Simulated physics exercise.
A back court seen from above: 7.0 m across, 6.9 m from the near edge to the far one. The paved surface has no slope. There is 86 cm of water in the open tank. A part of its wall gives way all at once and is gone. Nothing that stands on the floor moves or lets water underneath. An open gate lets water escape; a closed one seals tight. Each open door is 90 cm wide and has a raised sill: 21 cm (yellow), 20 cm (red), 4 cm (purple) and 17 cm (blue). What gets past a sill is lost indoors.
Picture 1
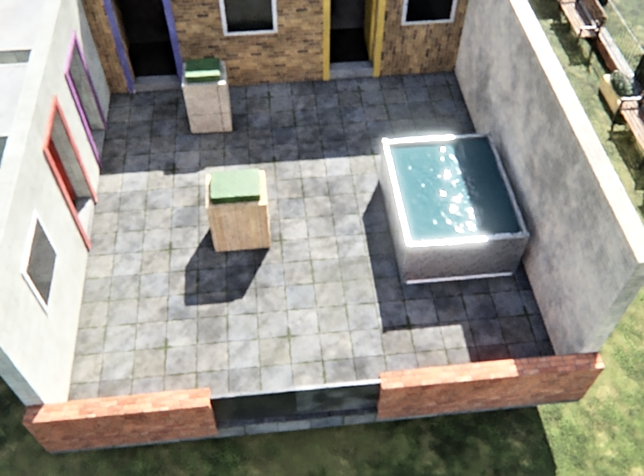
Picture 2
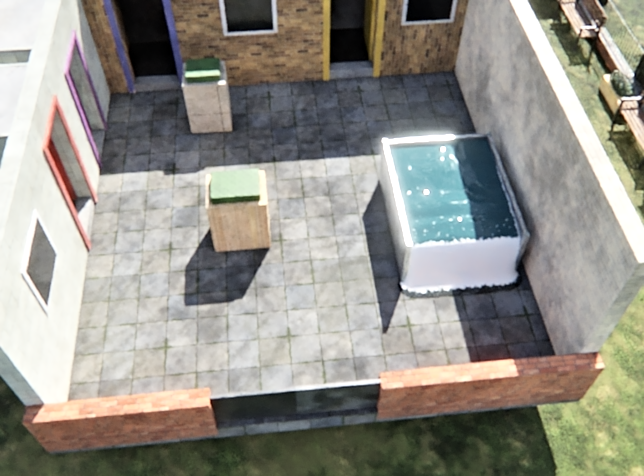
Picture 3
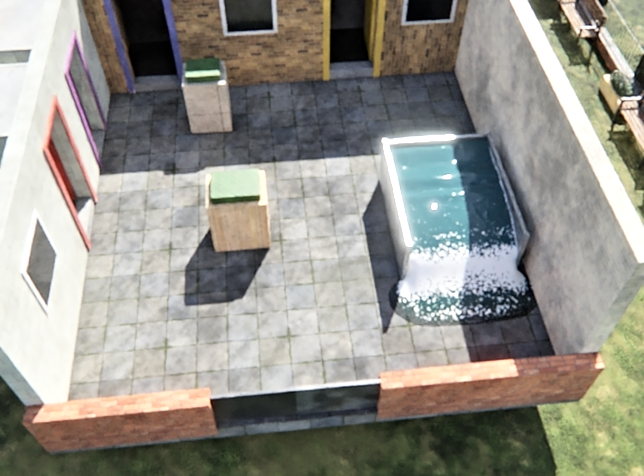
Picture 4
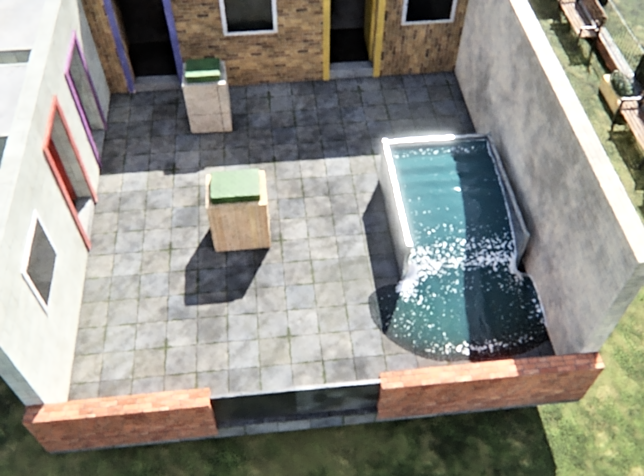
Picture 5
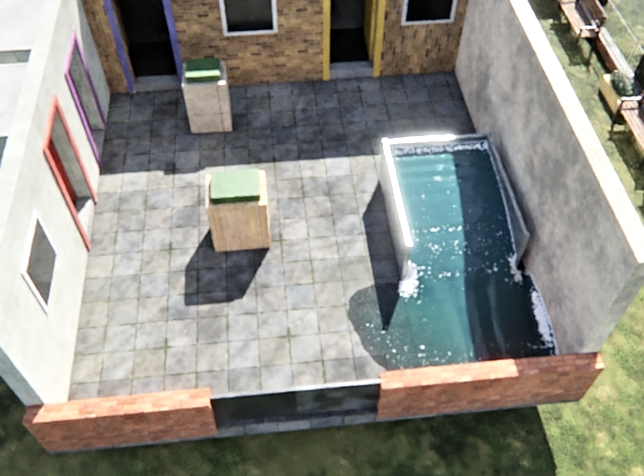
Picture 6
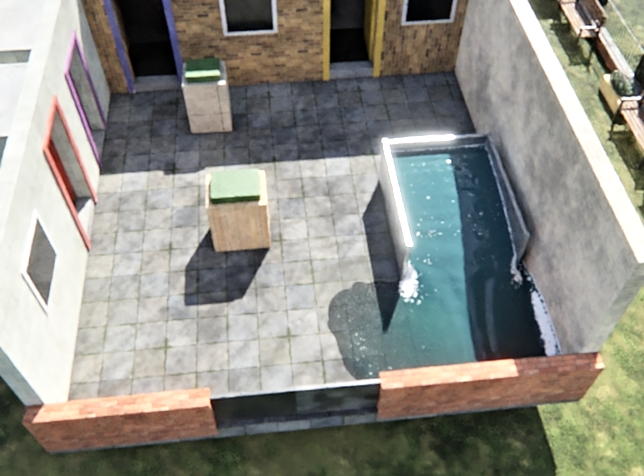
Water burst out of the open tank when its near wall gave way, dropping in a white, foamy sheet, then spreading across the gray paving to the low brick wall and out toward the left.
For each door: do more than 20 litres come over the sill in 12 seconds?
The water let in: At the yellow door it keeps below the limit; at the red door it does not reach the limit; at the purple door it exceeds the limit; at the blue door it stays under the limit.
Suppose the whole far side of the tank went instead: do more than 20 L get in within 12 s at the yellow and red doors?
Against that limit: Yellow over, red under.
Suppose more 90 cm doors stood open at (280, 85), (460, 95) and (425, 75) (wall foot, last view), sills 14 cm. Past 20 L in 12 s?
In turn: Under, under, below.
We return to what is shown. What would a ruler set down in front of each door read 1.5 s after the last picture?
In cm: Yellow 0, red 0, purple 0, blue 0.
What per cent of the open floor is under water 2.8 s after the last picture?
Some 45 per cent of it.
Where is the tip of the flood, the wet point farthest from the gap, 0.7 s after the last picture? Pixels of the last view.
At about (239, 409).
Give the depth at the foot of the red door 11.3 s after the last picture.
Some 7.0 cm.
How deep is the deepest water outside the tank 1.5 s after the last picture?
About 46 cm.
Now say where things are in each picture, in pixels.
The open tank at (451, 189) is whole and still, 86 cm deep, in the first picture.
Water pours out at (460, 265) and has run 0.9 m, to (401, 284); typically 7 cm deep outside, 86 cm at the open tank's back, in the second picture.
The front is at (533, 296), 1.2 m from the gap at (460, 266); 1.5 m2 of floor is under water; 86 cm left at the back of the open tank, in the third picture.
The front is at (539, 338), 1.5 m from the gap at (460, 267); 3.0 m2 of floor is under water; 81 cm left at the back of the open tank, in the fourth picture.
Water pours out at (460, 267) and has run 2.0 m, to a hidden place; typically 11 cm deep outside, 73 cm at the open tank's back, in the fifth picture.
Water pours out at (460, 267) and has run 2.4 m, to a hidden place; typically 12 cm deep outside, 74 cm at the open tank's back, in the sixth picture.
Then, 0.7 s after the last picture water covers 15 % of the floor and is deepest (64 cm) near (545, 379); yellow door not reached, red door not reached, purple door not reached, blue door not reached.
Then, 1.5 s after the last picture water covers 25 % of the floor and is deepest (46 cm) near (521, 382); yellow door not reached, red door not reached, purple door not reached, blue door not reached.
Then, 2.8 s after the last picture water covers 45 % of the floor and is deepest (32 cm) near (65, 426); yellow door not reached, red door 7 cm at the sill, 0 L in, purple door not reached, blue door not reached.
Then, 6.3 s after the last picture water covers 80 % of the floor and is deepest (18 cm) near (129, 100); yellow door 2 cm at the sill, 0 L in, red door 9 cm at the sill, 0 L in, purple door 5 cm at the sill, 4 L in, blue door 17 cm at the sill, 3 L in.
Then, 11.3 s after the last picture water covers 100 % of the floor and is deepest (13 cm) near (445, 171); yellow door 6 cm at the sill, 0 L in, red door 7 cm at the sill, 0 L in, purple door 9 cm at the sill, 69 L in, blue door 8 cm at the sill, 4 L in.
